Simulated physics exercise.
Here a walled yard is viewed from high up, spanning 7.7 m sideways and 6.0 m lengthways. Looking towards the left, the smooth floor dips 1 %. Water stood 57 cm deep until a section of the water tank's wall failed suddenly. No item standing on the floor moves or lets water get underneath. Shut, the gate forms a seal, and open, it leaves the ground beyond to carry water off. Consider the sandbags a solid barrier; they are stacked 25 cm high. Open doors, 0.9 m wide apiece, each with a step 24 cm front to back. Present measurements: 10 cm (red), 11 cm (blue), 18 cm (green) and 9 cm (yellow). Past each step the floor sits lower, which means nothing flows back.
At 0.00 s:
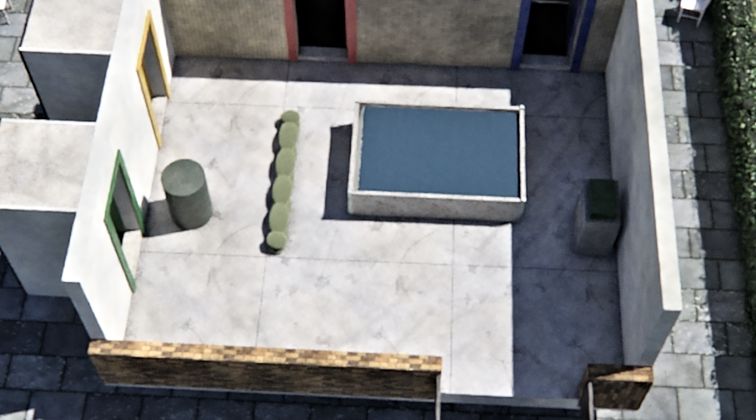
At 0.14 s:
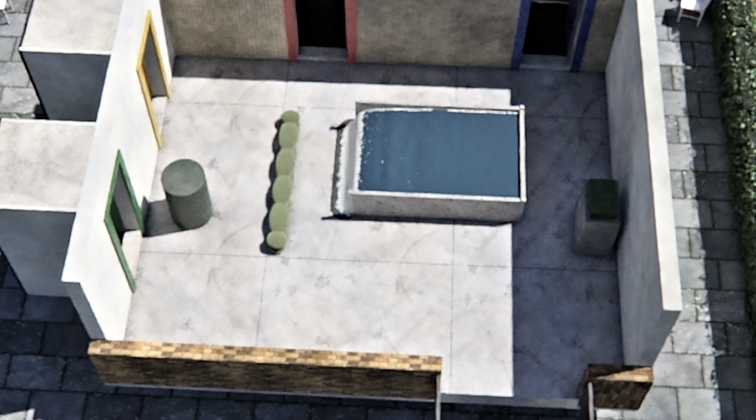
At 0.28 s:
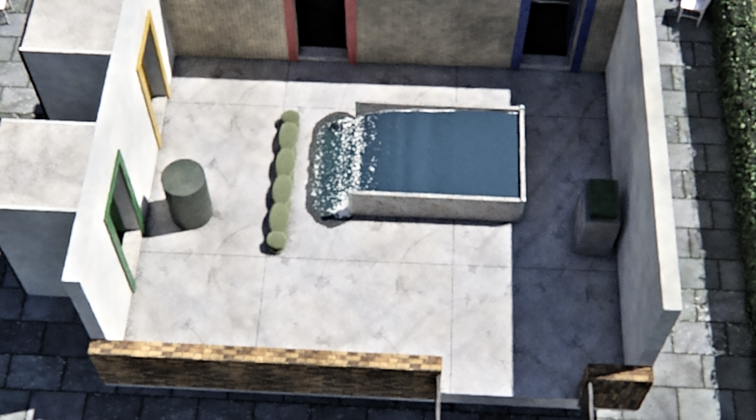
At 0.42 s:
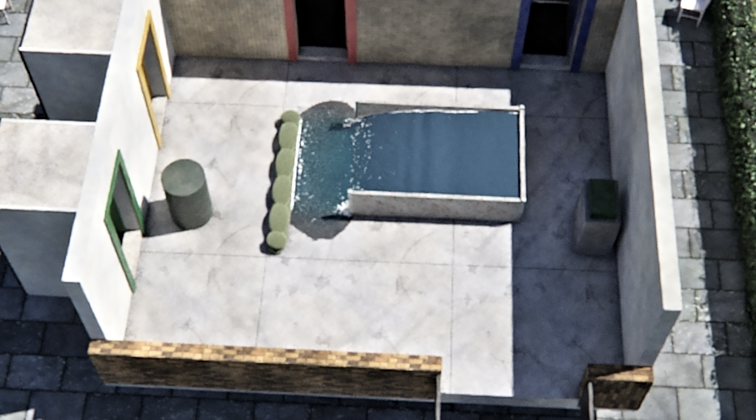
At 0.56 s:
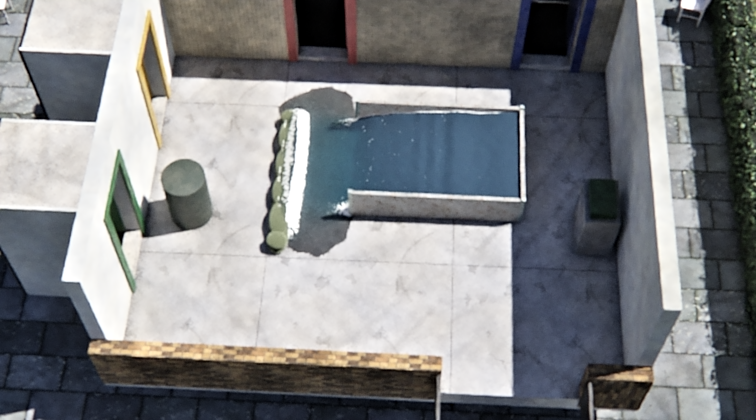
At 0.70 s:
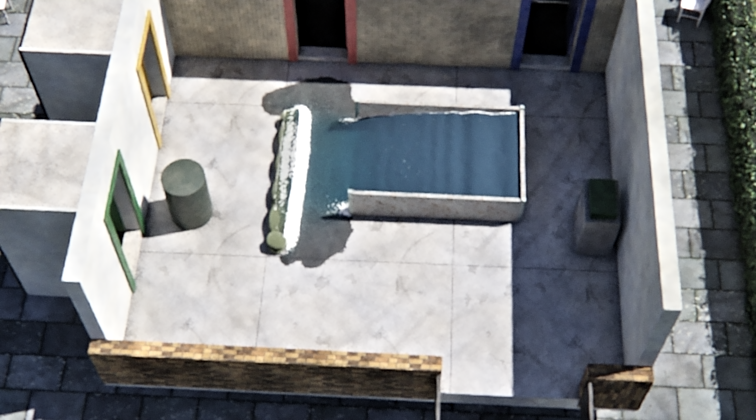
Blue water bursts from the left end of a raised rectangular tank, froths white across the pale floor, meets a row of rounded green sandbags and spreads sideways along it in a dark, growing patch, while the camera stays still. The walled yard is seen from high above. A green drum and green and yellow doorframes stand left, red and blue ones behind, and a dark-topped box right.
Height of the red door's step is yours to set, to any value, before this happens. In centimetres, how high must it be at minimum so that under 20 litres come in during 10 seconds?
At least 22 cm or so.
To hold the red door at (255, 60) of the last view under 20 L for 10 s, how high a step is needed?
Roughly 12.0 cm.
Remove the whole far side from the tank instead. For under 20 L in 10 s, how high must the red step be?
Then 14.5 cm.
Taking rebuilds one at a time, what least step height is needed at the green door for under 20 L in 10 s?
I'd raise green to close to 10.0 cm.
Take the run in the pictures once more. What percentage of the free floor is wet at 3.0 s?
Wet: Close to 55 %.
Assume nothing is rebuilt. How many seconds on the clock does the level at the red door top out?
Near 3.0 seconds.
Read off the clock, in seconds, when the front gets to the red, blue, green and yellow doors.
Red at 1.1 s, blue at 4.0 s, green at 2.6 s and yellow at 2.2 s.
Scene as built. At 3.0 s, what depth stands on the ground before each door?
Door by door, in centimetres - red 24, blue 0, green 4, yellow 14.
After 1.4 s water covers 20 % of the floor, deepest (42 cm) near (304, 172); 11 cm at the red door, 0 litres in over its 10 cm step.
After 3.0 s water covers 55 % of the floor, deepest (30 cm) near (303, 181); 24 cm at the red door, 115 litres in over its 10 cm step.
After 10.0 s water covers 95 % of the floor, deepest (12 cm) near (186, 58); 8 cm at the red door, 225 litres in over its 10 cm step.
At the red door as built, the water arrived by 1.2 s and peaked near 24 cm at 3.0 s.
With a step of 19 cm, 47 litres would have come in within the 10 s; with 26 cm, 3 litres. So under 20 litres takes about 22 cm.
